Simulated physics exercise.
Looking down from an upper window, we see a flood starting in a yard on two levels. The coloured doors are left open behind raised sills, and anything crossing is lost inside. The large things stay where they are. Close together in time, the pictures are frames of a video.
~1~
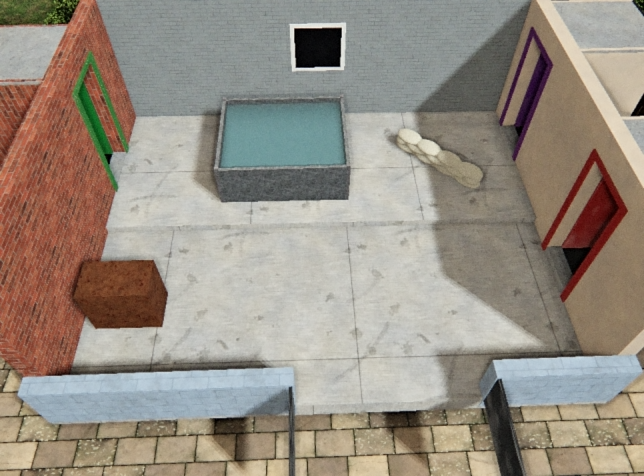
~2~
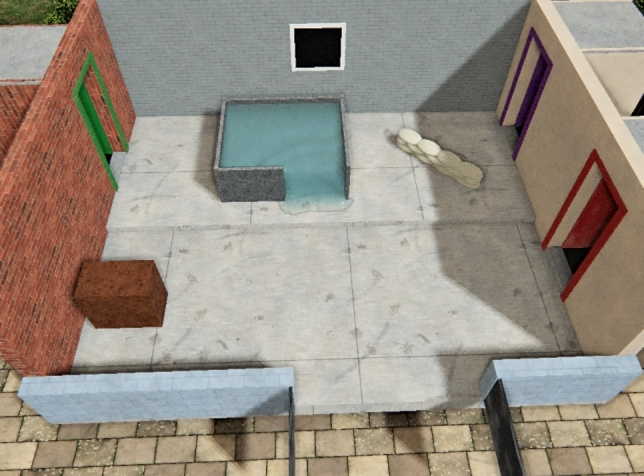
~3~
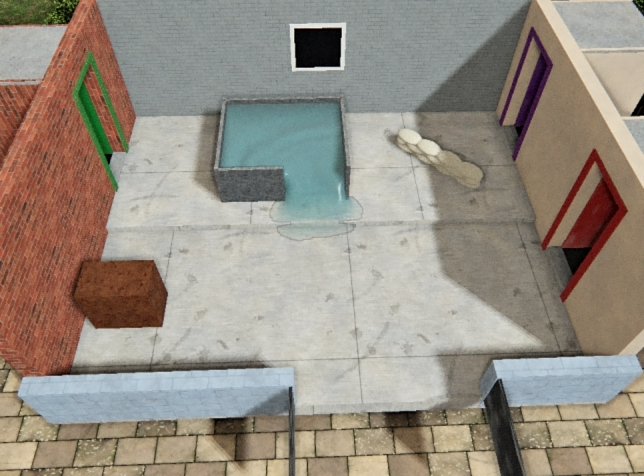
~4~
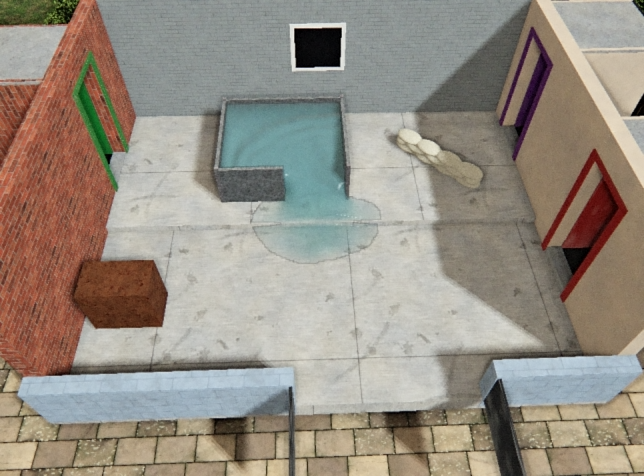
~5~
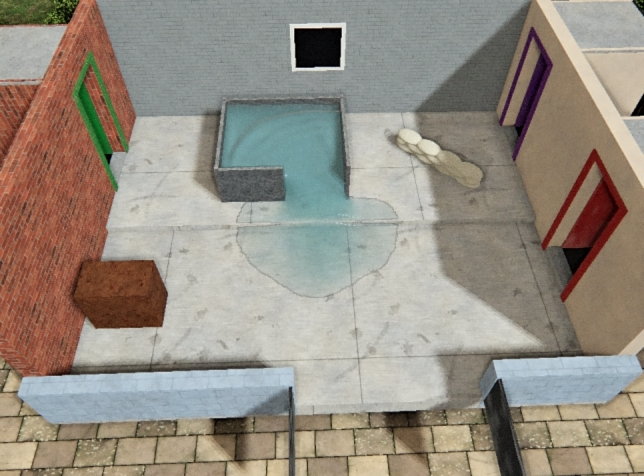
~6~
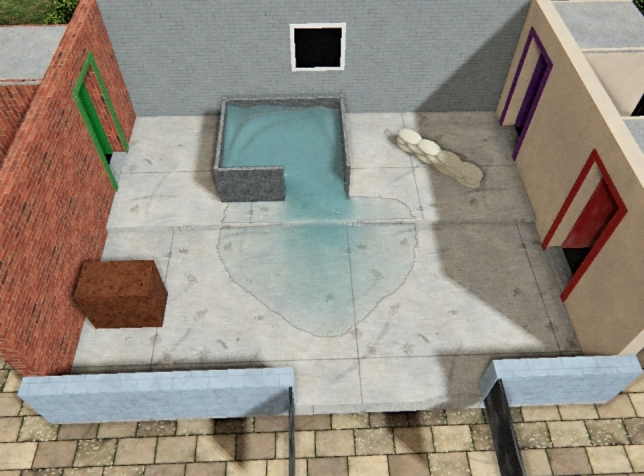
Water pours from a gap in the front wall of a raised grey stone tank in a walled paved yard, seen from high above by a still camera. A brown block sits at left near a green-framed doorway, pale rounded stones lie right of the tank, and purple and red doorways line the right wall. The tank's water is still at first, then runs out and spreads toward the viewer in a widening, rounded pool.
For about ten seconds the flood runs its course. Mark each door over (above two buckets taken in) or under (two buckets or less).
Red door: Under. Purple door: Under. Green door: Under.
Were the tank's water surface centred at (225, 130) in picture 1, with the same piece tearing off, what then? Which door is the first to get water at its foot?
The door you want is the one in red.
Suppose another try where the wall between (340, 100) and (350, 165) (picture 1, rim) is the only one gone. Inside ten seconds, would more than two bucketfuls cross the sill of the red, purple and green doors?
The red one tops the mark; the purple one tops the mark; the green one falls short.
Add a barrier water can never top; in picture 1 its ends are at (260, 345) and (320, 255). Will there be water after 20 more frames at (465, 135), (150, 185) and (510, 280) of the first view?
Untouched; untouched; submerged.
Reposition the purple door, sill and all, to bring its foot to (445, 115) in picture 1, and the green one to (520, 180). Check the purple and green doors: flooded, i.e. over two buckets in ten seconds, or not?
I'd expect the purple door remains short of it, and the green door remains short of it too.
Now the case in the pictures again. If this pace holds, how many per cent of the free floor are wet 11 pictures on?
That should be about 45 %.
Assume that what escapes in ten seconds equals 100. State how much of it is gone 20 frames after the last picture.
It would be around 45 %.
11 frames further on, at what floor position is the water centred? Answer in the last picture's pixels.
Point: (304, 212).
A moment on, water covers 30 % of the floor; the red door not reached, the purple door not reached, the green door not reached.
Next, water covers 45 % of the floor; the red door not reached, the purple door not reached, the green door not reached.
Then, water covers 45 % of the floor; the red door wet at the sill, nothing in, the purple door not reached, the green door not reached.
Later, water covers 55 % of the floor; the red door wet at the sill, nothing in, the purple door not reached, the green door not reached.
In the end, water covers 60 % of the floor; the red door wet at the sill, nothing in, the purple door not reached, the green door not reached.
